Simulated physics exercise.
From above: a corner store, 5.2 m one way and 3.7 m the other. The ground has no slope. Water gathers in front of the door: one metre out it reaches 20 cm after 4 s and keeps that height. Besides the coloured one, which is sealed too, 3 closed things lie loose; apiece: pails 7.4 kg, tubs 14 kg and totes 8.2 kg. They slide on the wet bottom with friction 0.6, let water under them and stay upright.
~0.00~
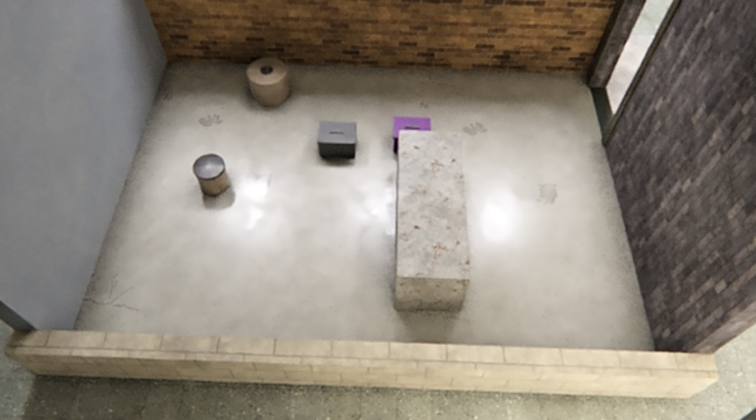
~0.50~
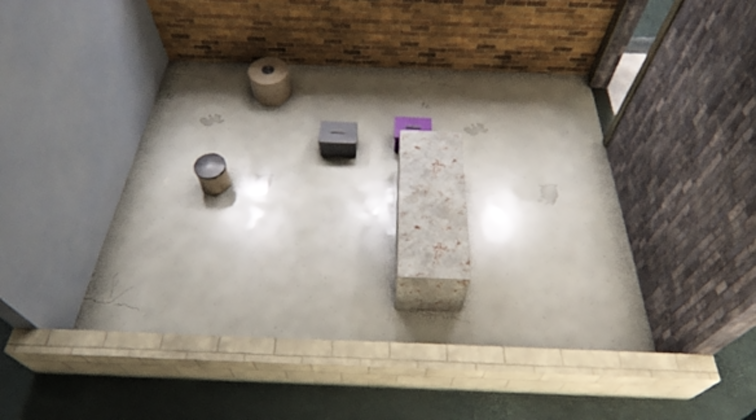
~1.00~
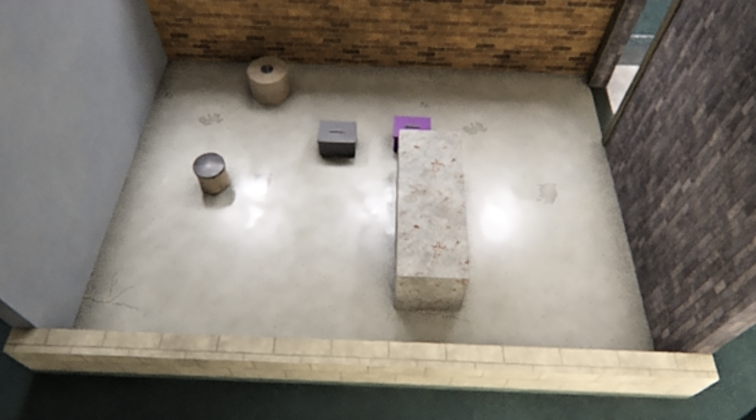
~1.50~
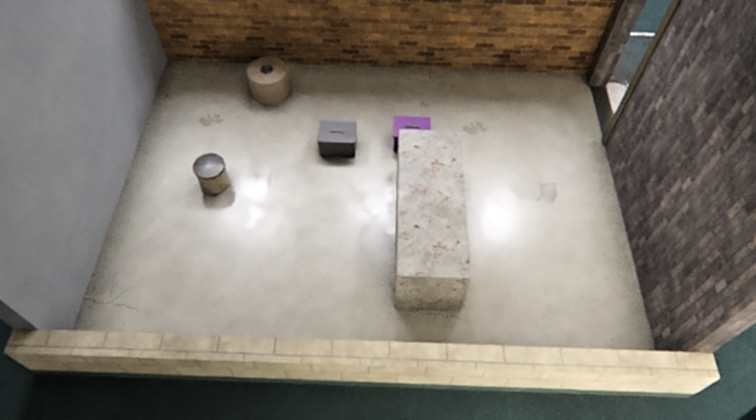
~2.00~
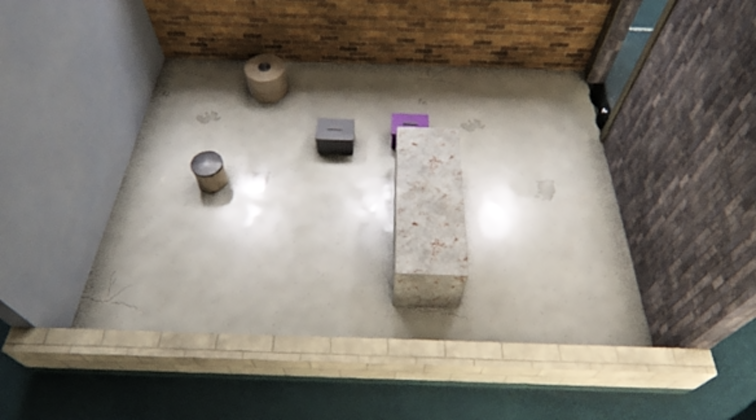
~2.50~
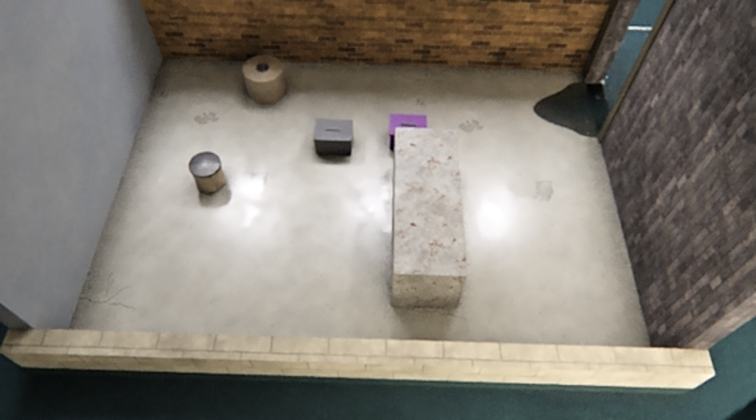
Dark water surrounding a walled room seeps through the doorway at upper right, while the purple box and other objects stay still.
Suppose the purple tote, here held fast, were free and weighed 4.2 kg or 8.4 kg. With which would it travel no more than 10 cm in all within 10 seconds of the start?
I expect that neither load is enough.
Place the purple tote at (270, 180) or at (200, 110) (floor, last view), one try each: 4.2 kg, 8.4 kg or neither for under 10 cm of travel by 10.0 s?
In turn: Only the larger holds; only the larger holds.
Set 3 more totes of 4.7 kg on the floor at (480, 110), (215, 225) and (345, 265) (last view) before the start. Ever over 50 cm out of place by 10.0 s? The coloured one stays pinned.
In turn: Over, under, less.
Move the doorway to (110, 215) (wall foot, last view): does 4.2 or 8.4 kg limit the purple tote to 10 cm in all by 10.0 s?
Then only the higher weight holds it.
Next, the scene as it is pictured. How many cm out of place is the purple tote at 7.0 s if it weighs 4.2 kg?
Roughly 40 cm.
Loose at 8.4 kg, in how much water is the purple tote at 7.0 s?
Roughly 6 cm.
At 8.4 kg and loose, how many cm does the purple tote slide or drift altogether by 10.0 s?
About 40 cm.
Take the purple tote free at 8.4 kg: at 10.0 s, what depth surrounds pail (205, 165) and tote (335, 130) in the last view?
About 4 and 4 cm.
After 3.5 s the purple tote would be 0 cm from its start with 4.2 kg and 0 cm from its start with 8.4 kg; 0 cm of water round it then.
After 4.5 s the purple tote would be 2 cm from its start with 4.2 kg and 0 cm from its start with 8.4 kg; 3 cm of water round it then.
After 7.0 s the purple tote would be 41 cm from its start with 4.2 kg and 10 cm from its start with 8.4 kg; 6 cm of water round it then.
After 10.0 s the purple tote would be 83 cm from its start with 4.2 kg and 39 cm from its start with 8.4 kg; 5 cm of water round it then.
